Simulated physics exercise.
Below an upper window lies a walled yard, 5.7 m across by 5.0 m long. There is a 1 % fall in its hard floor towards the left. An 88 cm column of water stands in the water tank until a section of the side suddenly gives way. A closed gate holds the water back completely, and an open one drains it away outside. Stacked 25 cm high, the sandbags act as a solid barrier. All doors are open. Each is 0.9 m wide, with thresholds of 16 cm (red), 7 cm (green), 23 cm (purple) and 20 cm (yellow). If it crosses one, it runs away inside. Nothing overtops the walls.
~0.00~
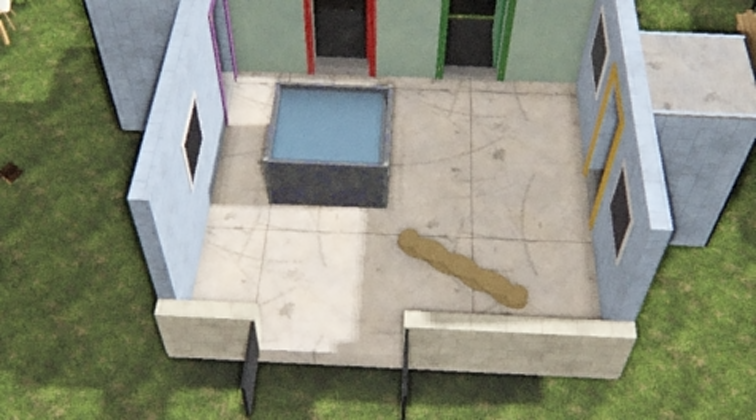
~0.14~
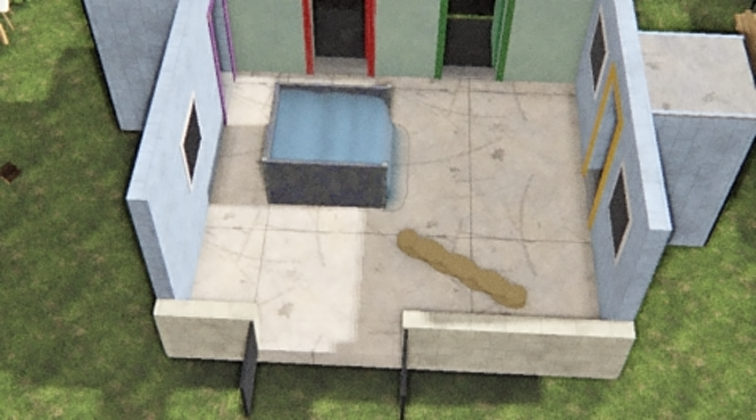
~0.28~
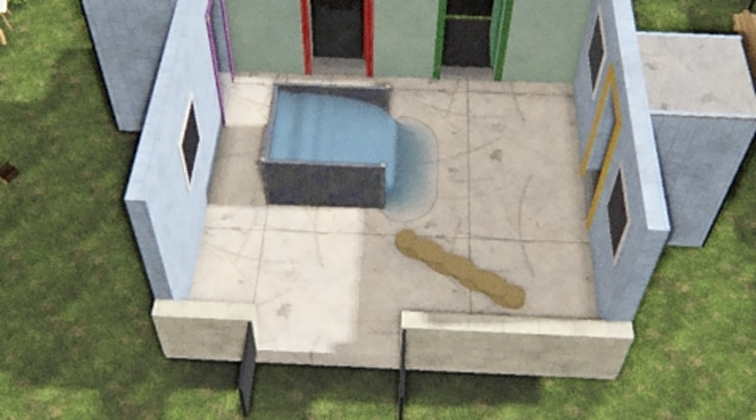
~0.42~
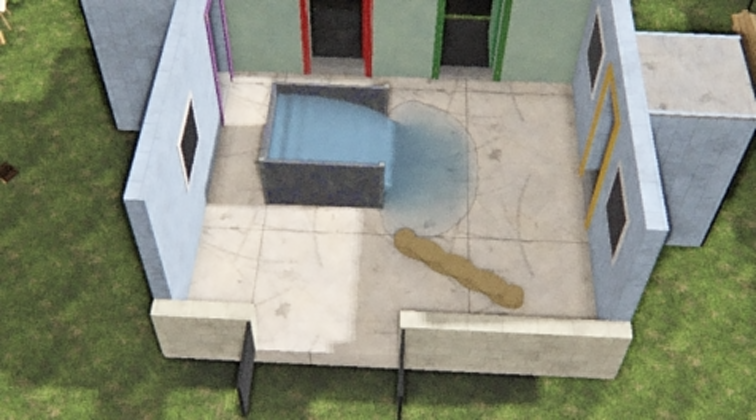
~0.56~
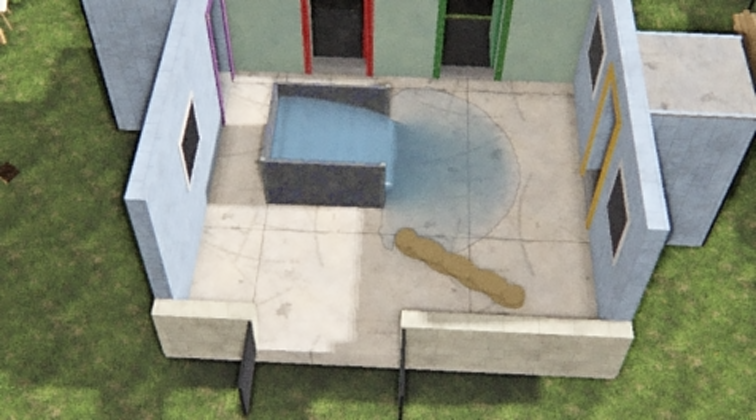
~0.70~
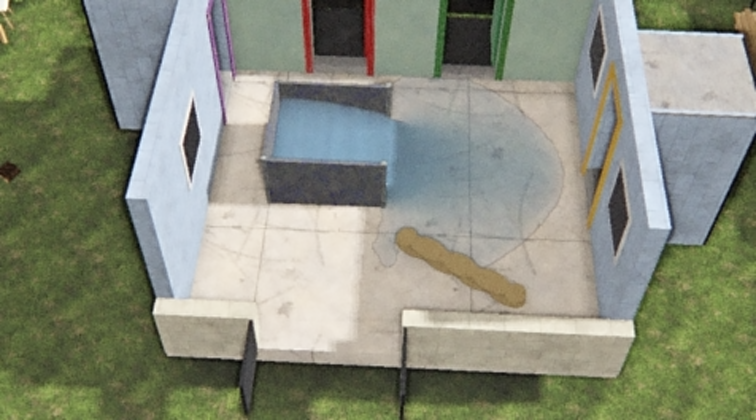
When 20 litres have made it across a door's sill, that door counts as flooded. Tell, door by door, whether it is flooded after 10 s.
Red door - no; green door - yes; purple door - no; yellow door - yes.
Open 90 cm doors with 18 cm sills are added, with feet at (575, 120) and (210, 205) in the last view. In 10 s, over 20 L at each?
Taking them in order, the first is too much and the second fine.
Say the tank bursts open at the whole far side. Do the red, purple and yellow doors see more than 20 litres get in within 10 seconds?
Then red exceeds it, purple exceeds it, yellow does not exceed it.
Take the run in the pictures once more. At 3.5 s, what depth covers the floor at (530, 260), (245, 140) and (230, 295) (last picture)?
Approximately 16, 0 and 0 centimetres, going through them in turn.
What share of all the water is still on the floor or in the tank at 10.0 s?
88 %.
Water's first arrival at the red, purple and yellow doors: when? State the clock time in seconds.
The red door is reached at 3.6 s, purple at 4.5 s, yellow at 0.8 s.
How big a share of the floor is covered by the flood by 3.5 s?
Close to 60 in a hundred.
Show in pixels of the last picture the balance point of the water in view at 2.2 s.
The water's centre is around (478, 177).
After 1.4 s water covers 45 % of the floor and is deepest (46 cm) near (572, 89); red door not reached, green door 13 cm at the sill, 3 L in, purple door not reached, yellow door 37 cm at the sill, 41 L in.
After 2.2 s water covers 45 % of the floor and is deepest (42 cm) near (599, 347); red door not reached, green door 10 cm at the sill, 18 L in, purple door not reached, yellow door 29 cm at the sill, 95 L in.
After 3.5 s water covers 60 % of the floor and is deepest (23 cm) near (599, 347); red door not reached, green door 14 cm at the sill, 59 L in, purple door not reached, yellow door 15 cm at the sill, 112 L in.
After 6.0 s water covers 90 % of the floor and is deepest (18 cm) near (235, 77); red door 6 cm at the sill, 0 L in, green door 7 cm at the sill, 75 L in, purple door 16 cm at the sill, 0 L in, yellow door 11 cm at the sill, 112 L in.
After 10.0 s water covers 95 % of the floor and is deepest (14 cm) near (267, 78); red door 10 cm at the sill, 0 L in, green door 7 cm at the sill, 83 L in, purple door 14 cm at the sill, 0 L in, yellow door 3 cm at the sill, 112 L in.
